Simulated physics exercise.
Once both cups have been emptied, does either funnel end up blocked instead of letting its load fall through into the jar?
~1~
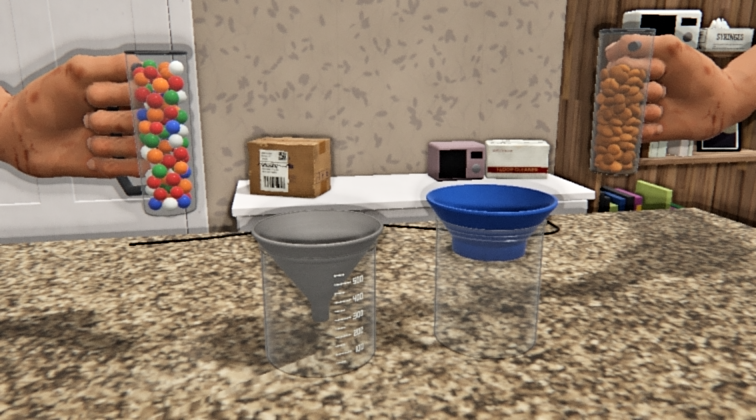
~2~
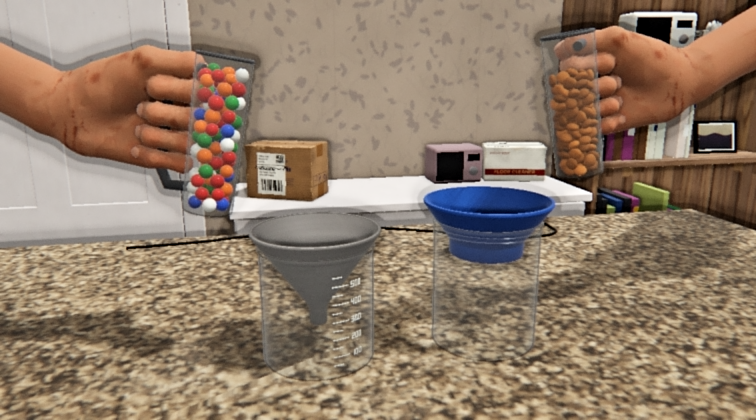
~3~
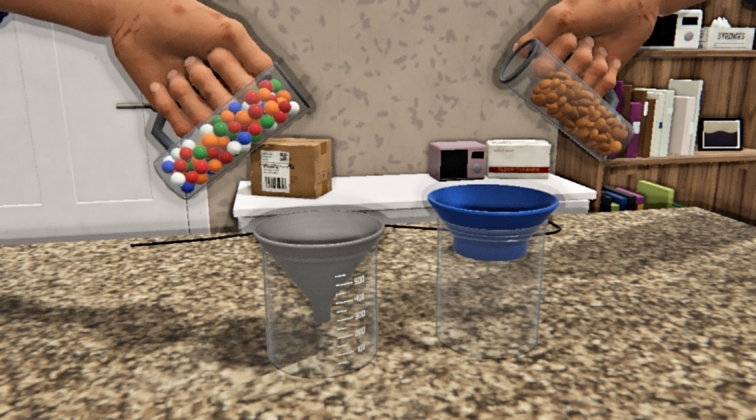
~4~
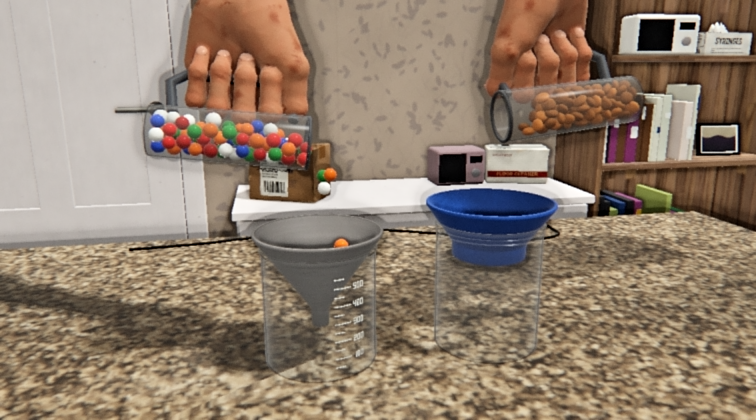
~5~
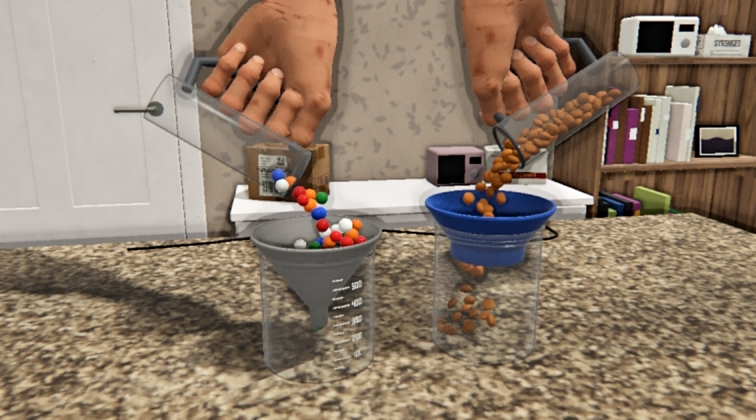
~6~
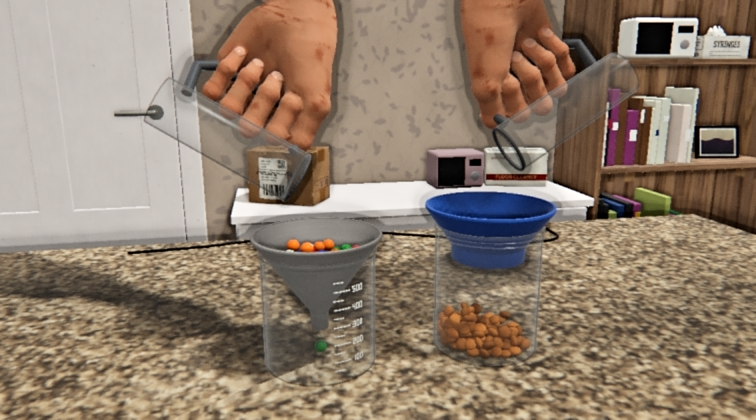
Yes, the grey funnel on the left jams with most of the coloured balls still in it. The blue funnel on the right does not block, and all the brown pieces drop into its jar.
